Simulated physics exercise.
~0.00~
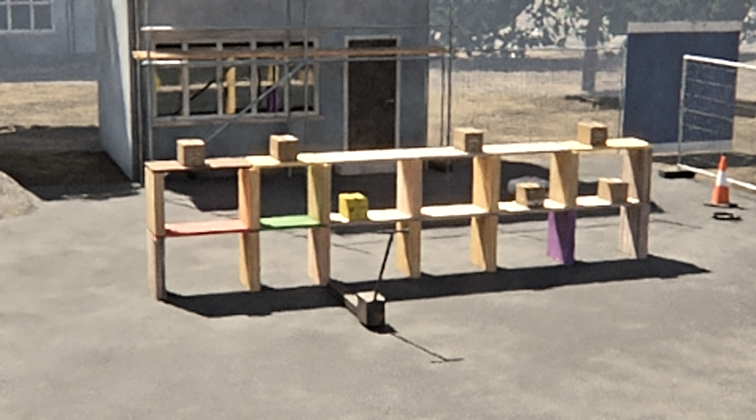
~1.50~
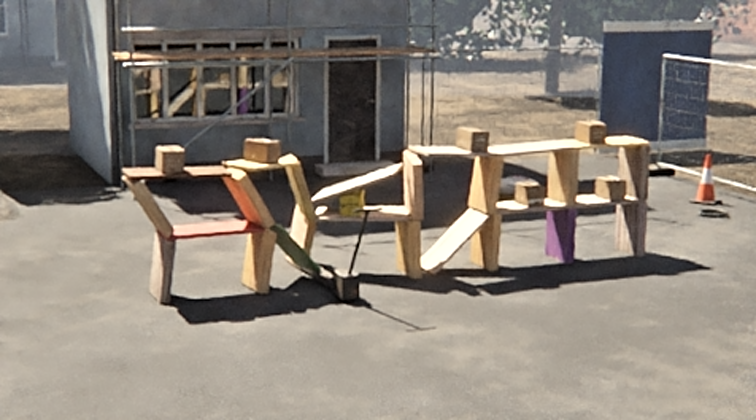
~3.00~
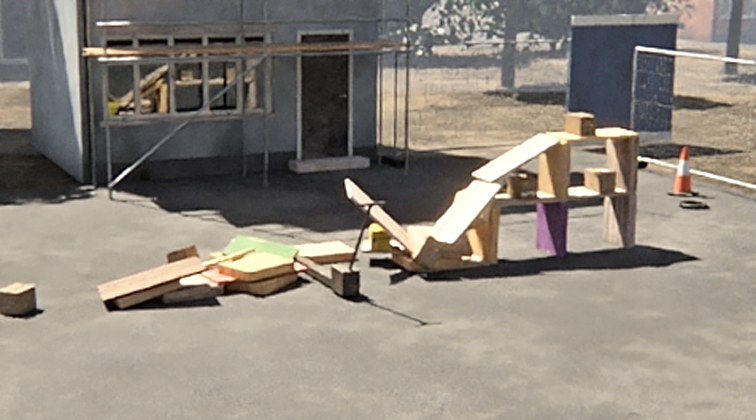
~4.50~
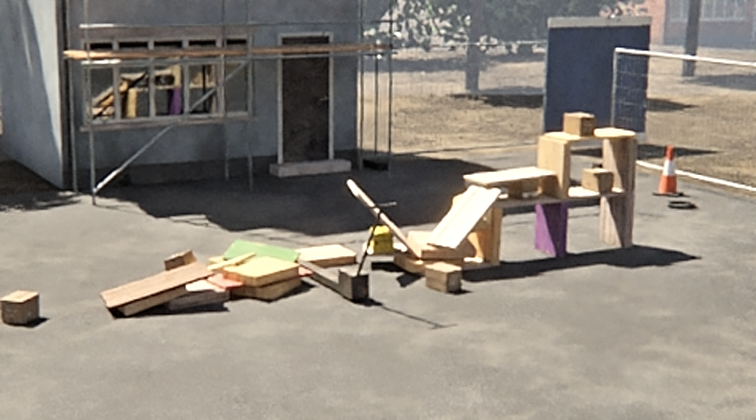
At the start, a long two-tier structure of upright timber slabs and loose boards stands on a paved yard before a small building with scaffolding, small blocks resting along it. A low jack with a thin handle sits at its base, left of the middle. The uprights on the left lean leftward as the green board tips down and boards near the yellow carton slope. The left half then collapses into a low heap, the green board lying on top, while boards slant down farther right. Finally, a block lands in front, and the purple upright still stands with the right end.
